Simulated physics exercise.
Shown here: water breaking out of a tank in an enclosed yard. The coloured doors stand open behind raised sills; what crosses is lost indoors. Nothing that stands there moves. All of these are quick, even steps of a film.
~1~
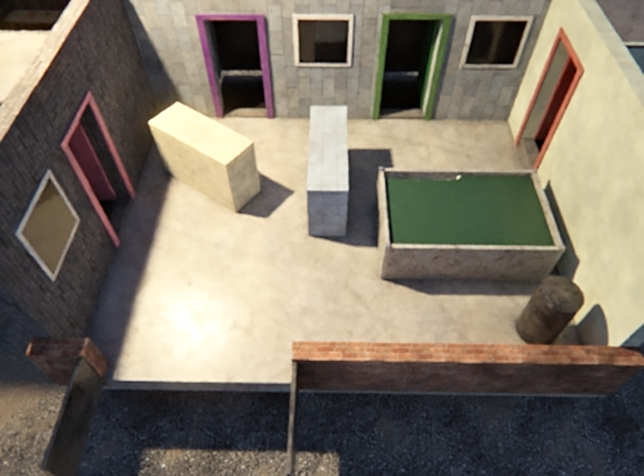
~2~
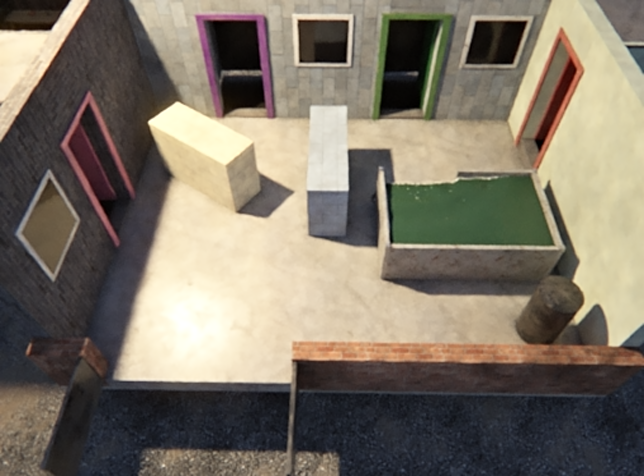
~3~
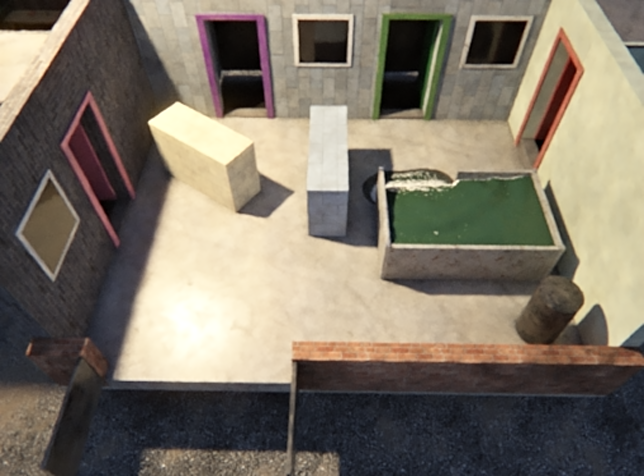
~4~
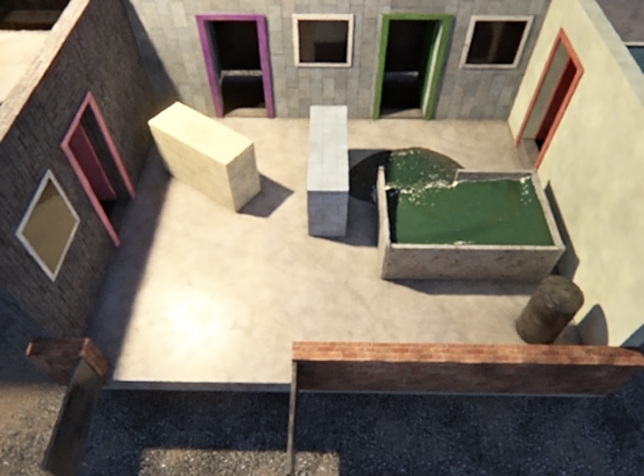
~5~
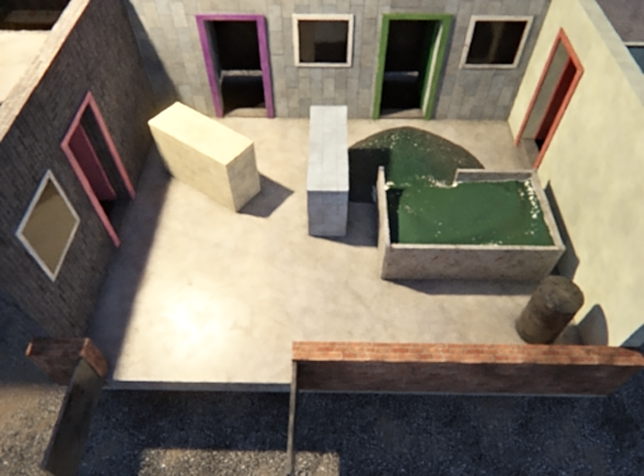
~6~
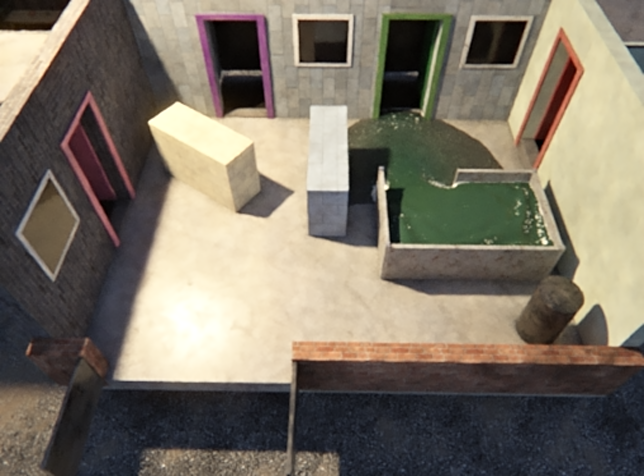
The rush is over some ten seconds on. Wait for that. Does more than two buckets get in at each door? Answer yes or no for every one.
Green door: Yes, purple door: Yes, red door: No, pink door: No.
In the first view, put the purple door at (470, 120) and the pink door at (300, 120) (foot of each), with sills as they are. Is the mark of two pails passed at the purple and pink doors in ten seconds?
One by one: Purple door takes more; pink door passes that mark.
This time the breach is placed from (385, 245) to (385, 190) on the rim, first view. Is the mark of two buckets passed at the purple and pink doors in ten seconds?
First purple comes up short, then pink crosses the line.
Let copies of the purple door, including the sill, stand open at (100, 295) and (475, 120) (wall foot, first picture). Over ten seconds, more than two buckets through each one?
Going in order, the first one stays short and the second one exceeds it.
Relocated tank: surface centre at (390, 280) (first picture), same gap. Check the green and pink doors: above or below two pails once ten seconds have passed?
The green tops the threshold, and the pink tops the threshold.
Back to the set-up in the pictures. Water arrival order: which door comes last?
That would be the pink door.
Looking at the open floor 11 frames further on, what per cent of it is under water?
I'd say 30 per cent.
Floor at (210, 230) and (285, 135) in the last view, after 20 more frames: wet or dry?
Not wet, soaked.
A moment on, water covers 20 % of the floor; the green door far over two buckets in, the purple door not reached, the red door wet at the sill, nothing in, the pink door not reached.
Next, water covers 30 % of the floor; the green door far over two buckets in, the purple door wet at the sill, nothing in, the red door wet at the sill, nothing in, the pink door not reached.
Then, water covers 45 % of the floor; the green door far over two buckets in, the purple door under two buckets in, the red door wet at the sill, nothing in, the pink door wet at the sill, nothing in.
Later, water covers 70 % of the floor; the green door far over two buckets in, the purple door under two buckets in, the red door wet at the sill, nothing in, the pink door wet at the sill, nothing in.
In the end, water covers 95 % of the floor; the green door far over two buckets in, the purple door over two buckets in, the red door wet at the sill, nothing in, the pink door wet at the sill, nothing in.
